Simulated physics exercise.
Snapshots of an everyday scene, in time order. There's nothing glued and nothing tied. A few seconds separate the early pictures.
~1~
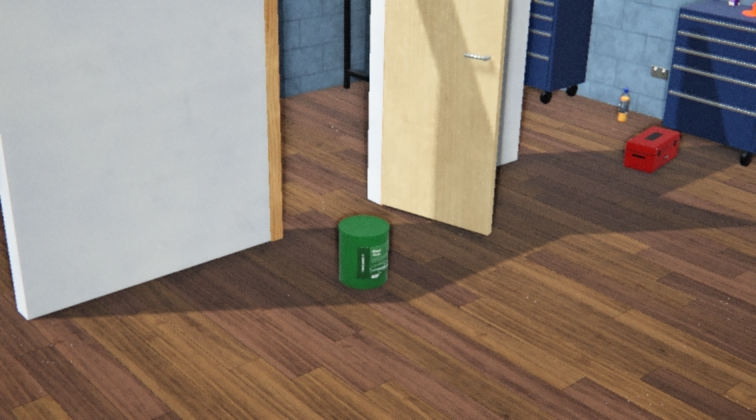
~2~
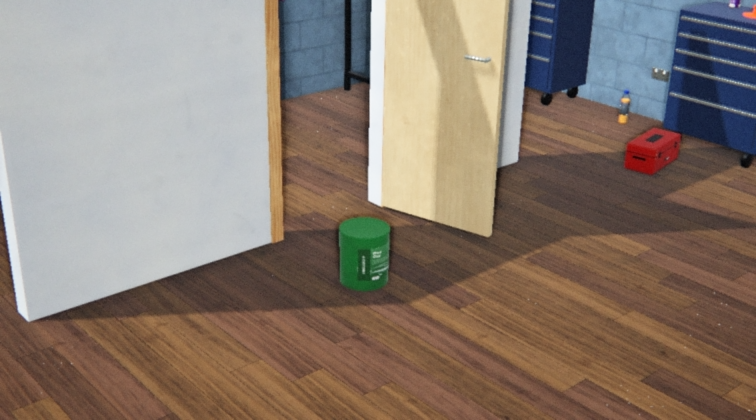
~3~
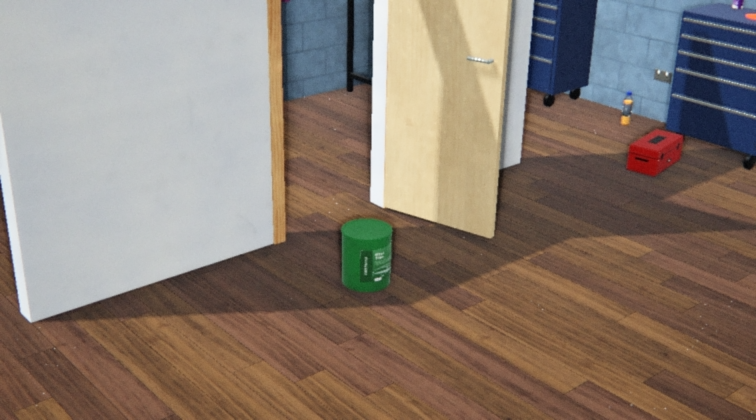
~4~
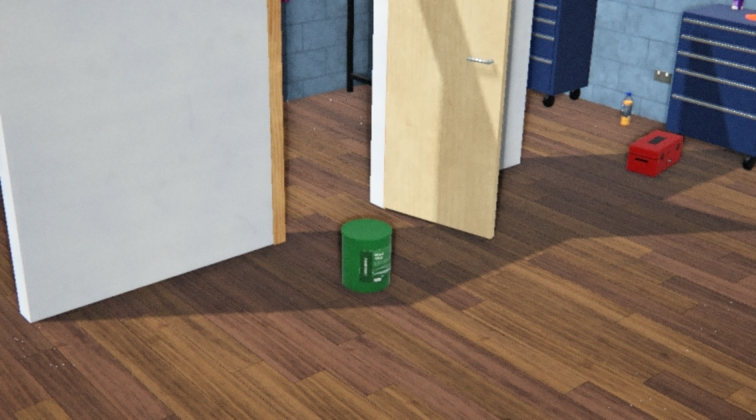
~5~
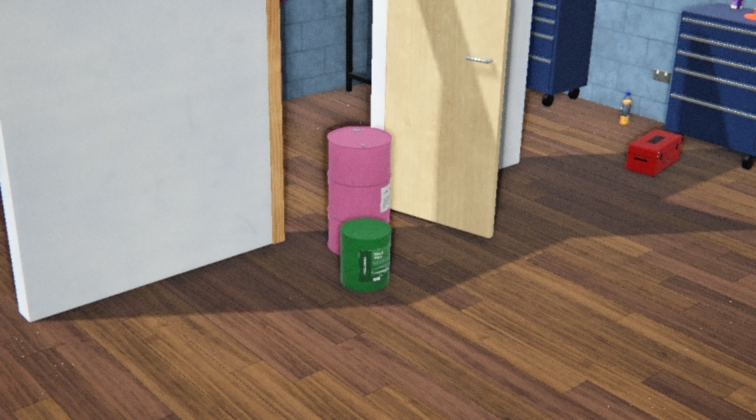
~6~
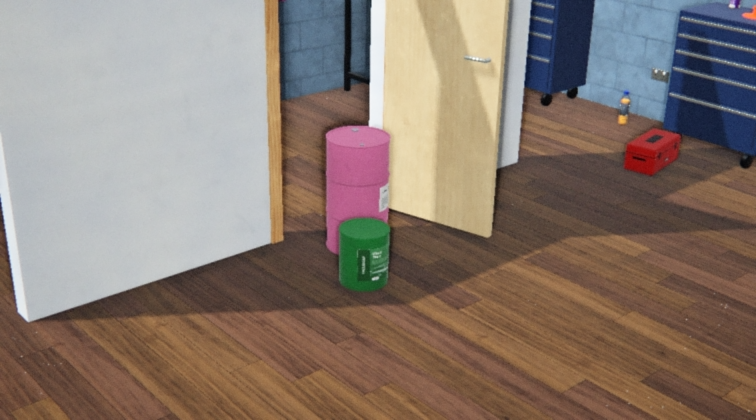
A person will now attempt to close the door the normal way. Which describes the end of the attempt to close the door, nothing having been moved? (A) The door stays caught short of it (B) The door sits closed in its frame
A.
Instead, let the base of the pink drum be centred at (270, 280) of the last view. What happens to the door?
Well, then the door makes it fully home.
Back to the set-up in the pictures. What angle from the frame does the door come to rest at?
Some 45° open.
Then, 0.60 s later than the last frame, open by 91°.
Then, 0.90 s later than the last frame, open by 76°.
Then, 1.20 s later than the last frame, open by 58°.
Then, 1.40 s later than the last frame, open by 50°; pink drum moved a little near (350, 191).
When it is over, open by 47°; both as before. End places, in pixels of the last picture, pink drum near (345, 191).
